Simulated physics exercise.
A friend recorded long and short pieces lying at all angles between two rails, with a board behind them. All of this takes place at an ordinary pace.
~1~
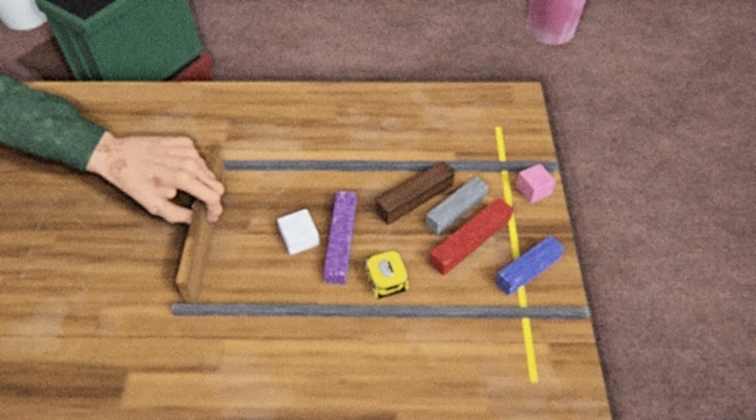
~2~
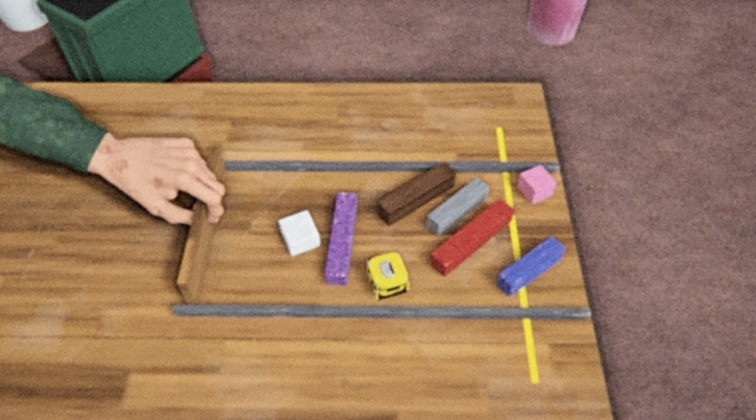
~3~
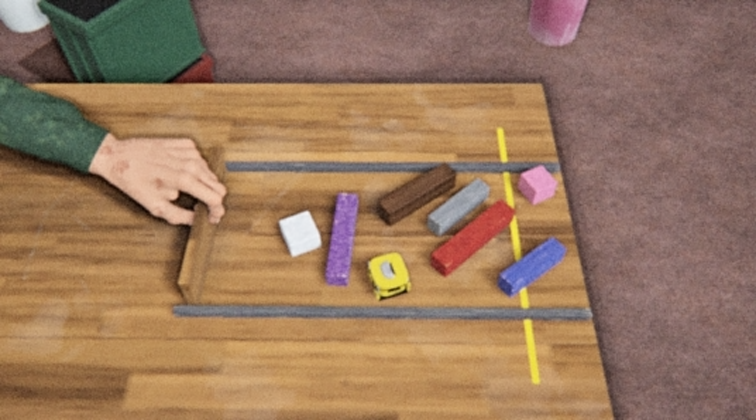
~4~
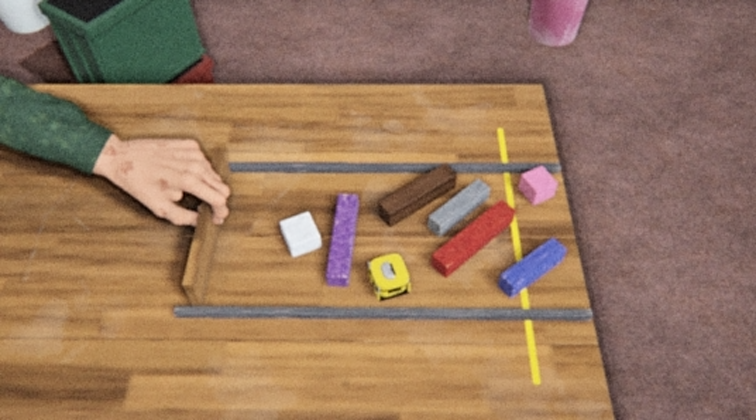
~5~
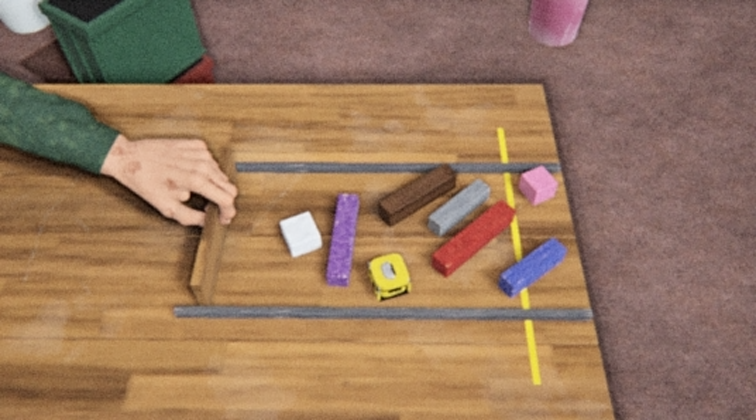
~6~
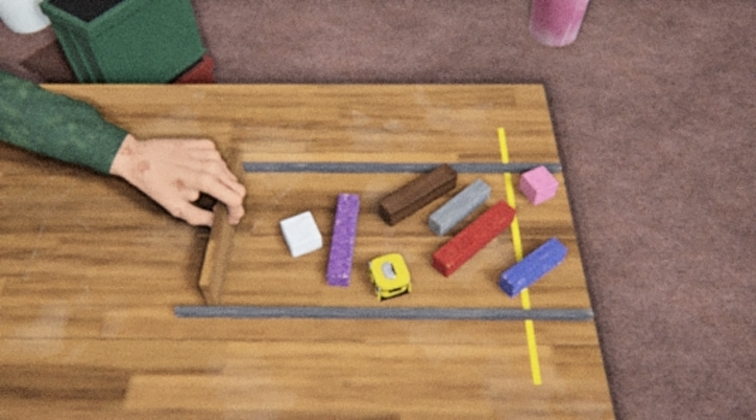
In this clip, a hand in a green sleeve slides a wooden board slightly to the right between two grey rails on a wooden table, while the colored blocks and bars and a small yellow object ahead of it stay still.
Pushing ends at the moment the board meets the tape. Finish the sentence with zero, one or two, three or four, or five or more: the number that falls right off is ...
The number that falls right off is five or more.
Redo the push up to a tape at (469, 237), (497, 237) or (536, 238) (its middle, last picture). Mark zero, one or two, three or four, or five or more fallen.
In that order: No fall at all; either three or four; 5 or more.
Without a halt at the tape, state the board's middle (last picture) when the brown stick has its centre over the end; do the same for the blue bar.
Approx. (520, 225) for the first, approx. (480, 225) for the second.
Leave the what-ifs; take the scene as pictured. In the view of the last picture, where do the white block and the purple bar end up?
Middles: Around (534, 240) and around (563, 242).
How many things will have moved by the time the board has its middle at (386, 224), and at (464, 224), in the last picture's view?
The first number is 6, the next one 8.
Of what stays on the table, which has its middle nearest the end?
It would be the brown stick.
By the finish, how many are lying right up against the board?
Contact count: 1.
Early on, none off yet; pink block at rest near (538, 186); blue bar at rest near (533, 268); red bar at rest near (475, 238).
A while later, none off yet; pink block at rest near (538, 186); blue bar travelled a little near (545, 268); red bar travelled a little near (523, 240).
Finally, the number that fall off is five or more; lost, yellow case, grey bar, red bar, blue bar and pink block.
